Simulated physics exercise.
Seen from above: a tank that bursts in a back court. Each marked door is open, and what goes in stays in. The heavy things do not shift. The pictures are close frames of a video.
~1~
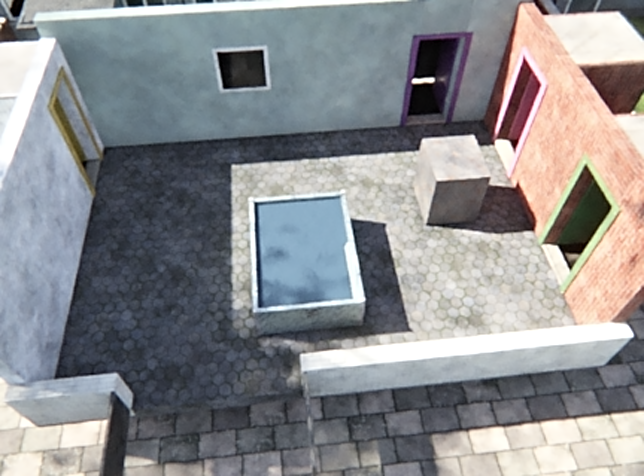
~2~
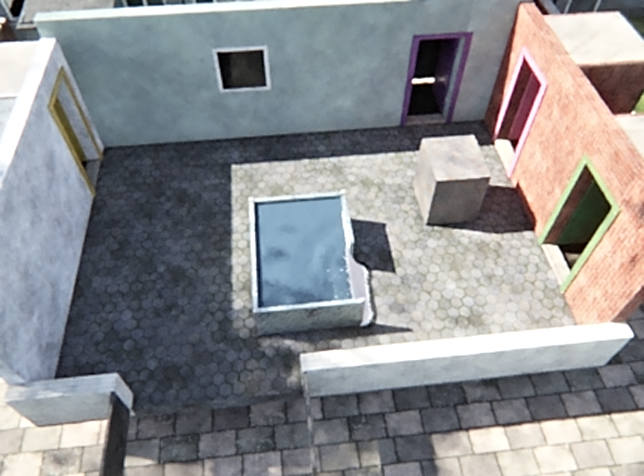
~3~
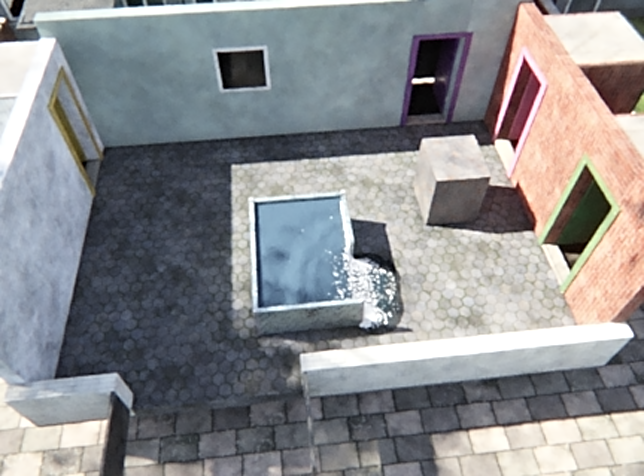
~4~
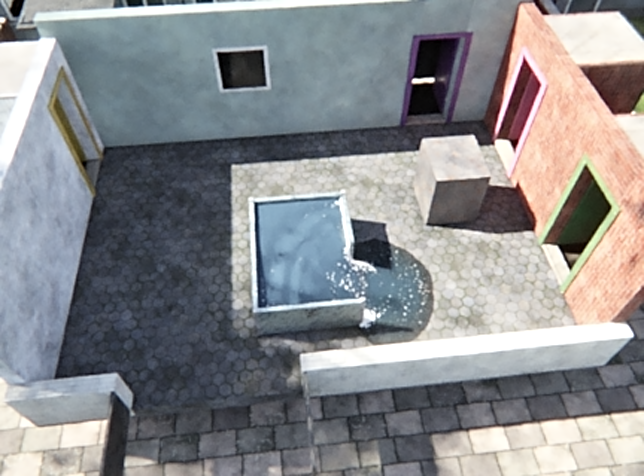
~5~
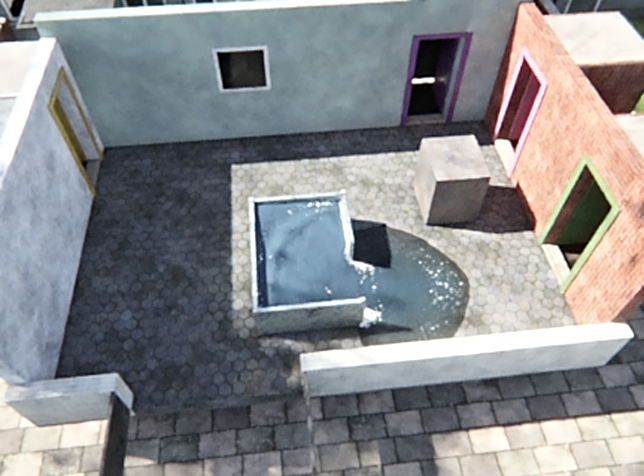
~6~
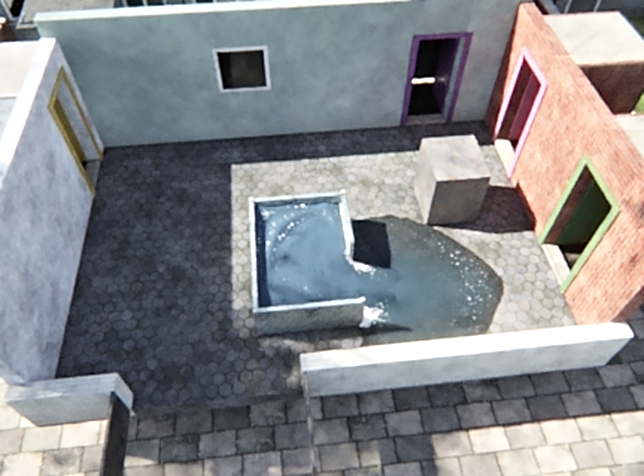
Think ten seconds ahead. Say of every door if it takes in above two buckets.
In the end: The yellow door holds within the limit; the green door floods; the purple door floods; the pink door holds within the limit.
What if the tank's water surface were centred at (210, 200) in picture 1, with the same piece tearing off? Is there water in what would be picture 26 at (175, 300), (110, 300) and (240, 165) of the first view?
In turn: Not flooded, no water, not flooded.
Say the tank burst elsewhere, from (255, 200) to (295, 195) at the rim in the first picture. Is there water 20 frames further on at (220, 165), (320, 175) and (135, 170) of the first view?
As listed: Covered, flooded, under water.
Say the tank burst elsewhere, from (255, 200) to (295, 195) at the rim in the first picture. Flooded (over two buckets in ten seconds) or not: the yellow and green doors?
The yellow one goes over, the green one is under.
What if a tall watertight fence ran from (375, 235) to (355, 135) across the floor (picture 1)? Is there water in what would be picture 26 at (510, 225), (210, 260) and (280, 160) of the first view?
In turn: Covered, clear, dry.
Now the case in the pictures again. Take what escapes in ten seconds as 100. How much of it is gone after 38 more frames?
Near 75 in a hundred.
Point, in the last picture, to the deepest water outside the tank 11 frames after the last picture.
Roughly at (578, 336).
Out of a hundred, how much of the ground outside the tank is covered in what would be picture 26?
Near 30 in a hundred.
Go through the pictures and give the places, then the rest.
The first picture shows the tank at (303, 250) is whole and still.
In the second picture, the front is at (360, 265), out from the gap at (354, 287).
In the third picture, water pours out at (353, 288) and has run to (387, 265).
In the fourth picture, the front is at (424, 273), out from the gap at (353, 288).
In the fifth picture, the front is at (459, 273), out from the gap at (353, 288).
In the sixth picture, water pours out at (353, 288) and has run to (498, 284).
A moment on, water covers 20 % of the floor; the yellow door not reached, the green door under two buckets in, the purple door not reached, the pink door not reached.
Next, water covers 25 % of the floor; the yellow door not reached, the green door far over two buckets in, the purple door not reached, the pink door not reached.
Then, water covers 30 % of the floor; the yellow door not reached, the green door far over two buckets in, the purple door not reached, the pink door wet at the sill, nothing in.
Later, water covers 45 % of the floor; the yellow door not reached, the green door far over two buckets in, the purple door over two buckets in, the pink door wet at the sill, nothing in.
In the end, water covers 75 % of the floor; the yellow door not reached, the green door far over two buckets in, the purple door over two buckets in, the pink door wet at the sill, nothing in.
